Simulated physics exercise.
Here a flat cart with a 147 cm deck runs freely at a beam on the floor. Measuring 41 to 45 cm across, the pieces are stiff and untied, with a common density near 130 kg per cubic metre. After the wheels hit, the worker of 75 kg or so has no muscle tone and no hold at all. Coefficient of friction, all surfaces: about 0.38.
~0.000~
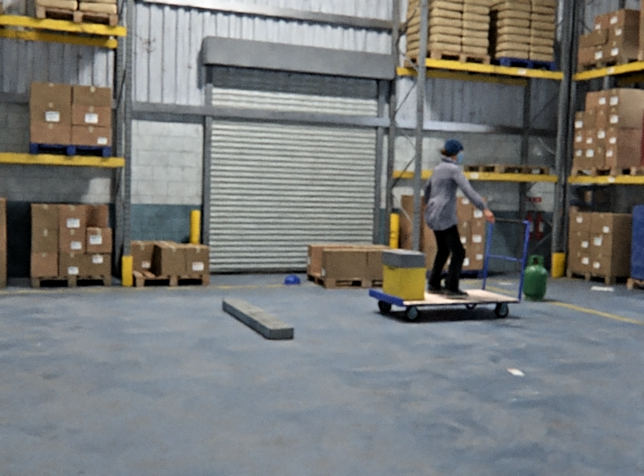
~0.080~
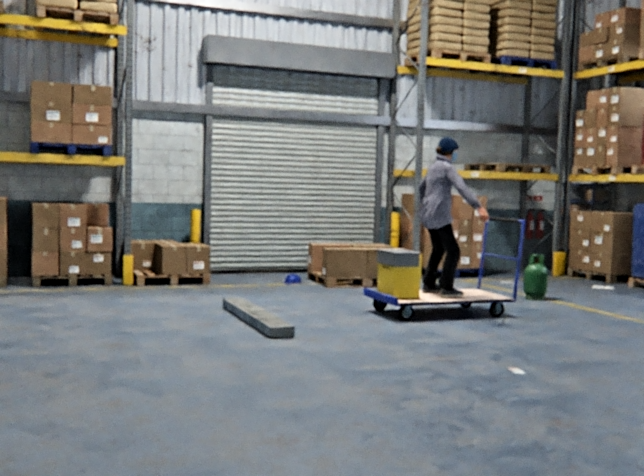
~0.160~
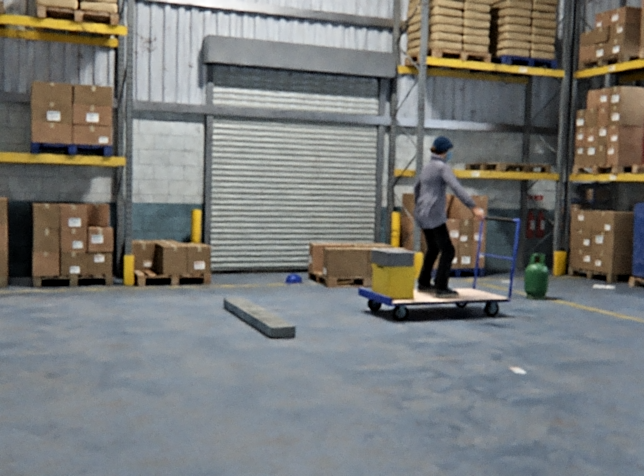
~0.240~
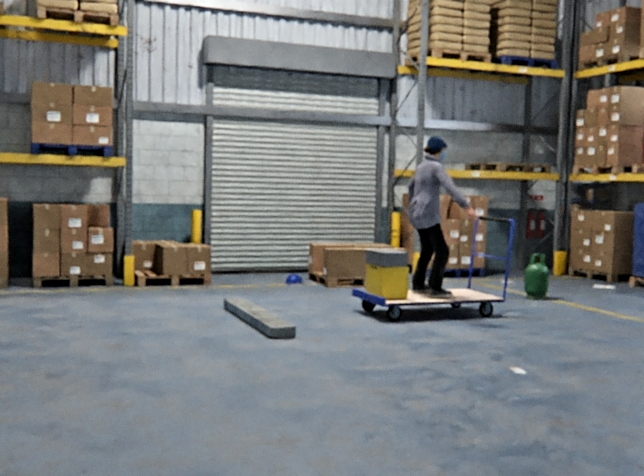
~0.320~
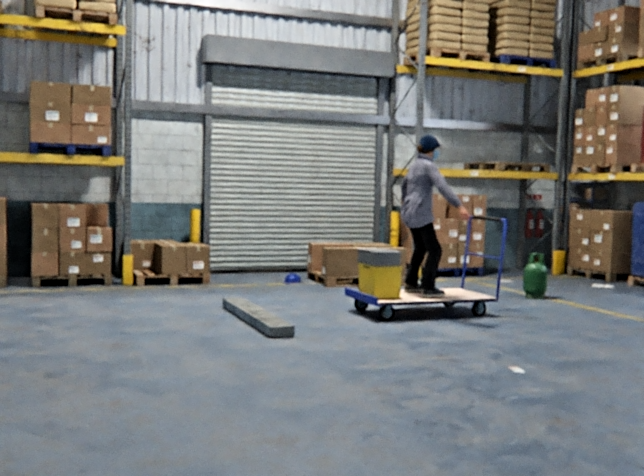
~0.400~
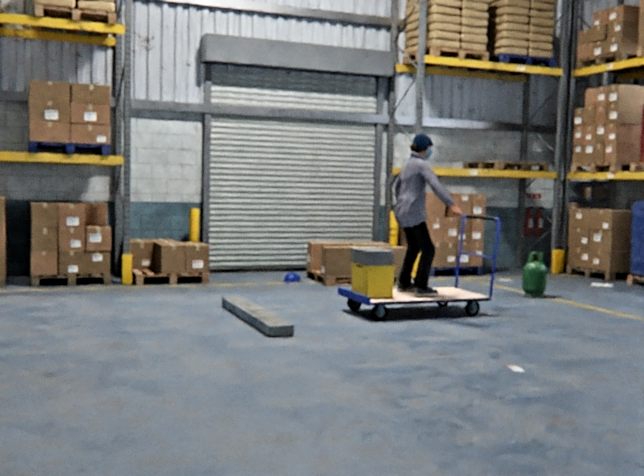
A flat cart with blue edges rolled slowly left across a warehouse floor, carrying a yellow and grey tote and a standing worker in a dark cap who held an arm out toward the handle.
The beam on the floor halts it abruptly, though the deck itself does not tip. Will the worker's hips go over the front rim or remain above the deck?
It fails to clear the edge.
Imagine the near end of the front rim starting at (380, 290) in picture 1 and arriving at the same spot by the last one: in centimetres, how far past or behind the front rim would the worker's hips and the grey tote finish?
In that case the hips would stop 20 cm past the front rim, and the grey item 30 cm past it.
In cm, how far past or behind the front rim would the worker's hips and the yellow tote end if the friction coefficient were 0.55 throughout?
That puts hips at 90 behind, yellow at 20 behind.
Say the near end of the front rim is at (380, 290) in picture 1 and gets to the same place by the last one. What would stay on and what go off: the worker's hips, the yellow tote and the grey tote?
If so, the hips would be past the rim, the yellow one still in place and the grey one past the rim.
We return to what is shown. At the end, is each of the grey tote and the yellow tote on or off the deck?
End result - grey: Goes over; yellow: Stays.
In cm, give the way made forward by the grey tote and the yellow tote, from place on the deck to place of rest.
Forward shift, cm - grey: 145; yellow: -30.
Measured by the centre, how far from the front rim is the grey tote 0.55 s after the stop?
Its centre is around 55 cm past the front rim.
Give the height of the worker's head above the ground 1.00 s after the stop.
Height: Approx. 80 cm.
After 1.51 s the deck stops.
After 2.06 s the worker's hips are 20 cm behind the rim, near (277, 253) in the last picture's view.
After 2.51 s the worker's hips are 22 cm behind the rim, near (279, 253) in the last picture's view.
When all is still (5.1 s), past the rim, grey tote; behind it, yellow tote and the worker's hips.
